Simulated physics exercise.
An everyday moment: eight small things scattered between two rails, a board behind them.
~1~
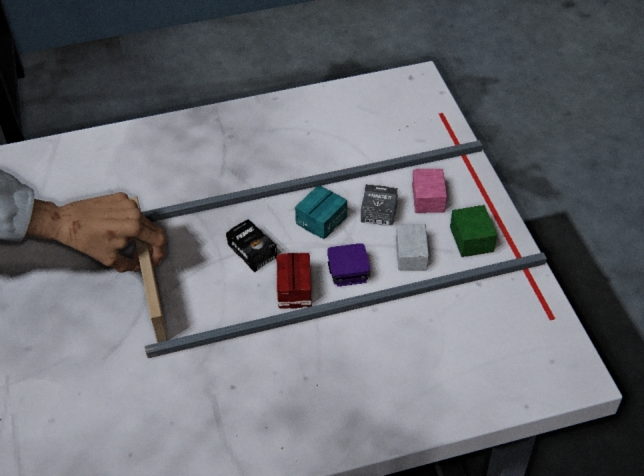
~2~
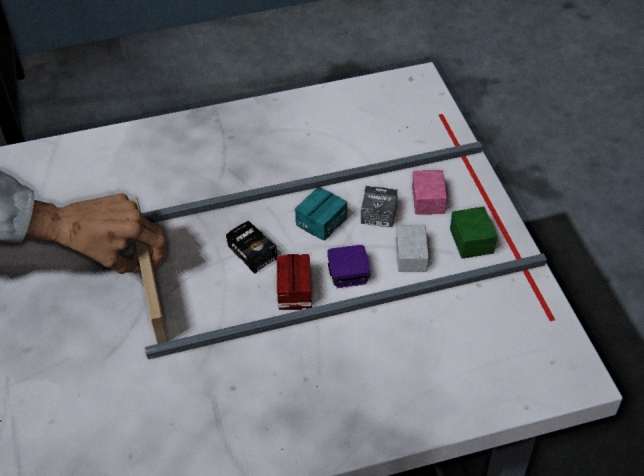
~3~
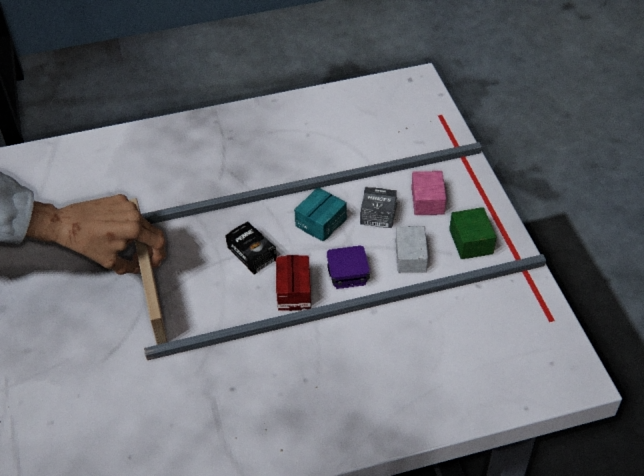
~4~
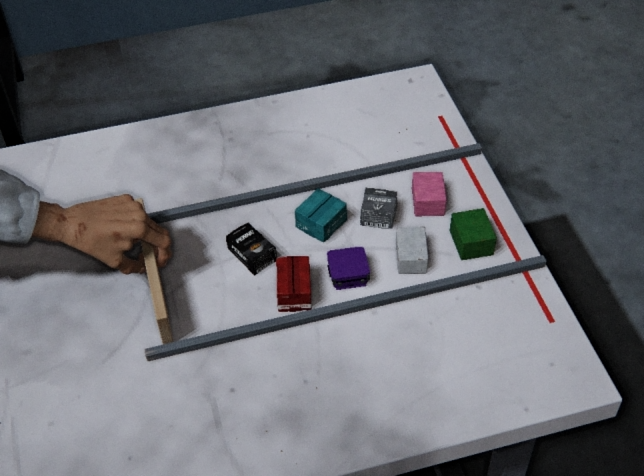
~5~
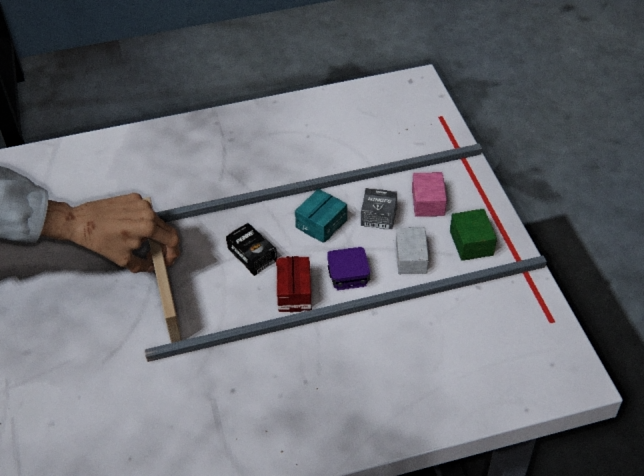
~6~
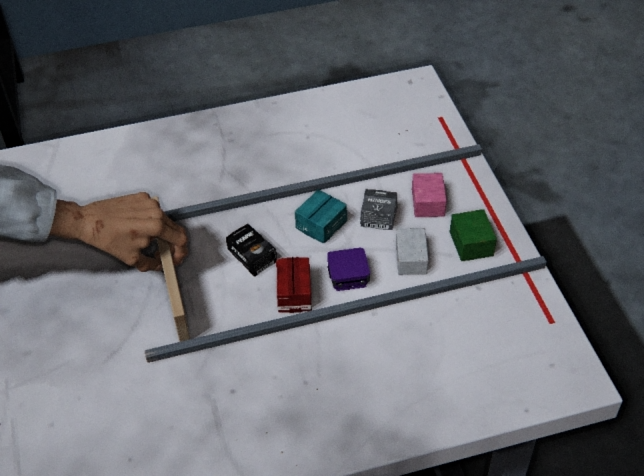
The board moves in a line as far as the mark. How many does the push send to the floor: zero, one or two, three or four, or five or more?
As it turns out, the number that fall off is five or more.
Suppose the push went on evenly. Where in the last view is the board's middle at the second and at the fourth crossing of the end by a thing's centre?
Its middle is around (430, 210) and later (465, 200).
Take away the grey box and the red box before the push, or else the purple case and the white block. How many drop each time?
First 3, then 3.
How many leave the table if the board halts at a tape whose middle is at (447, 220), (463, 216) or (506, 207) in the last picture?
The counts: 3, 3 and 8.
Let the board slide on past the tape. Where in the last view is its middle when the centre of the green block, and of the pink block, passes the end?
Near (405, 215) and (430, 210).
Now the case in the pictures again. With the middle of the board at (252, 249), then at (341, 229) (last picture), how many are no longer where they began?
At the one place 1, at the other 6.
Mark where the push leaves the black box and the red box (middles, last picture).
About (504, 198), and the other about (526, 229).
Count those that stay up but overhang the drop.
That would be 3.
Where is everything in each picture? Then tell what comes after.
The first picture shows green block (473, 231); pink block (429, 191); white block (412, 247); board (147, 268); tape (491, 206).
The second picture shows pink block (429, 192); grey box (379, 207).
The third picture shows white block (411, 249); black box (251, 247).
The fourth picture shows green block (473, 234); red box (294, 284).
The fifth picture shows pink block (429, 194); purple case (348, 269).
The sixth picture shows green block (473, 235); pink block (429, 195); white block (412, 252); board (169, 267); tape (491, 210).
Soon after, none off yet; green block at rest near (473, 235); pink block at rest near (429, 195); white block at rest near (412, 252).
Then, none off yet; green block moved a little near (484, 232); pink block moving near (438, 194); white block moved about its own width near (454, 240).
Further on, one off so far; green block falling near (554, 311); pink block tipped a little near (517, 184); white block moved well along near (534, 220).
At rest, the number that fall off is five or more; fallen, purple case, grey box, white block, pink block and green block.
